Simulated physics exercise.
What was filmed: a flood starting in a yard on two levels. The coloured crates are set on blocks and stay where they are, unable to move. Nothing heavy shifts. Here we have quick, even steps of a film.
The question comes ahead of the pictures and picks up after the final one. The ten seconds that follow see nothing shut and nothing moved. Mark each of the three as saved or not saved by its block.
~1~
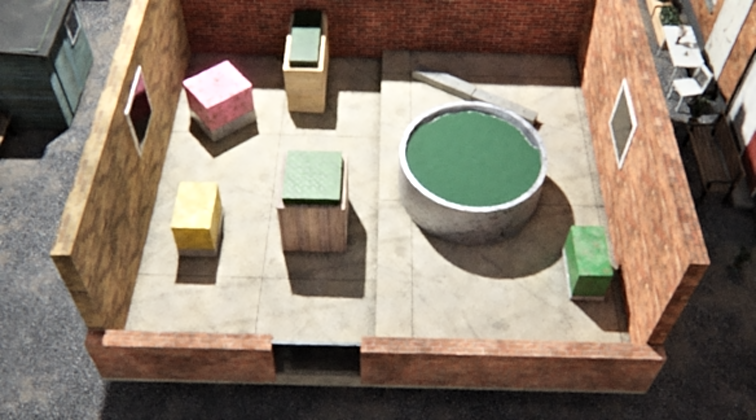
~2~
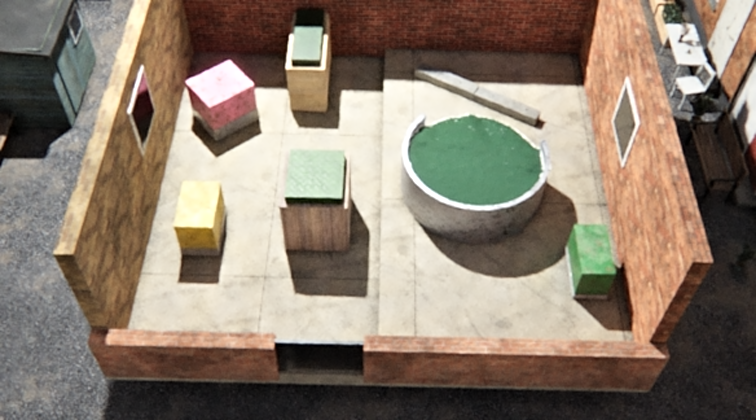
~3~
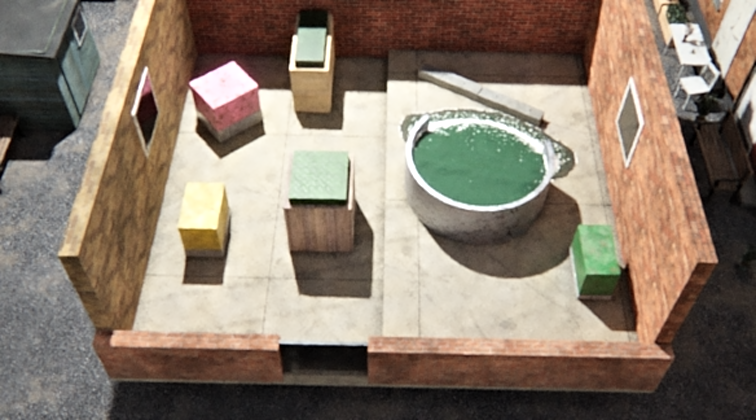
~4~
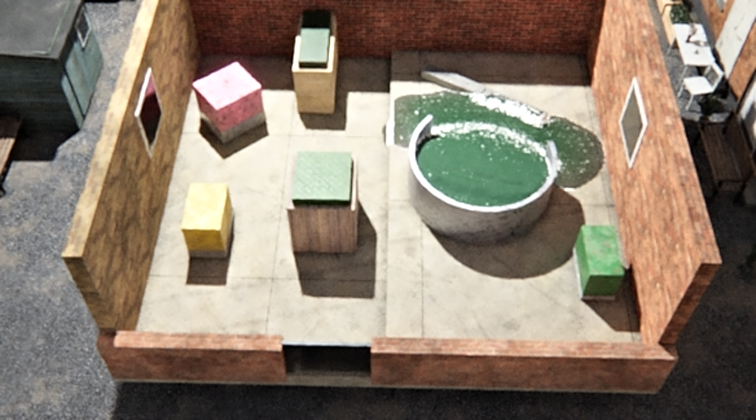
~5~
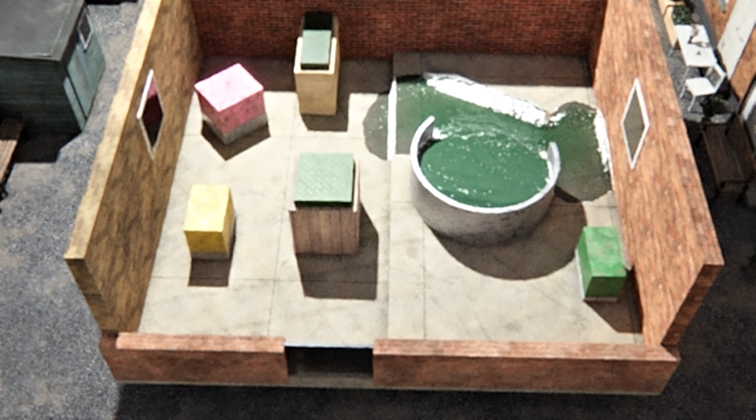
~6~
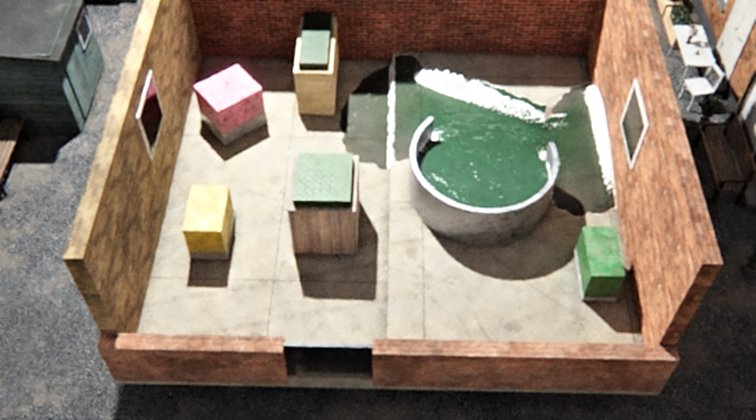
Pink crate - saved; yellow crate - saved; green crate - not saved.
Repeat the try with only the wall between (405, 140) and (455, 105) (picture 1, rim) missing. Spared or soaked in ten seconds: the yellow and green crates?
First, the yellow is flooded; second, the green is not reached.
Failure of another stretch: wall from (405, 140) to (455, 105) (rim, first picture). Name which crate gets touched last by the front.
It's the green crate.
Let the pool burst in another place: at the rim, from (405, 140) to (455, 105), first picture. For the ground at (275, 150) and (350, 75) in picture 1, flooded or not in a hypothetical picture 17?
I'd expect the first point to be reached and the second point to be reached.
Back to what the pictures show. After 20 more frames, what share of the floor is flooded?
Roughly 50 percent, I reckon.
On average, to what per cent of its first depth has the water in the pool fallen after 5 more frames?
Somewhere around 42 %, give or take.
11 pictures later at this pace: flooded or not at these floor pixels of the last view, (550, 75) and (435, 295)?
Going in order, I'd say drenched for the first and clear for the second.
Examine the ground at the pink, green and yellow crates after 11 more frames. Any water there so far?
Log - pink crate: Hit; green crate: Hit; yellow crate: Spared.
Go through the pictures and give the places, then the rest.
In the first picture, still water in the pool at (473, 157).
In the second picture, water pours out on the pool's far side and has run to a hidden place.
In the third picture, water pours out on the pool's far side and has run to (406, 123).
In the fourth picture, water pours out on the pool's far side and has run to (600, 154).
In the fifth picture, water pours out on the pool's far side and has run to (381, 100).
In the sixth picture, water pours out on the pool's far side and has run to (368, 82).
A moment on, water covers 30 % of the floor; the pink crate not reached, the yellow crate not reached, the green crate water round its plinth.
Next, water covers 35 % of the floor; the pink crate water round its plinth, the yellow crate not reached, the green crate water round its plinth.
Then, water covers 50 % of the floor; the pink crate water round its plinth, the yellow crate water round its plinth, the green crate water round its plinth.
Later, water covers 80 % of the floor; the pink crate water round its plinth, the yellow crate water round its plinth, the green crate water round its plinth.
In the end, water covers 95 % of the floor; the pink crate stayed above the water, the yellow crate stayed above the water, the green crate was topped.
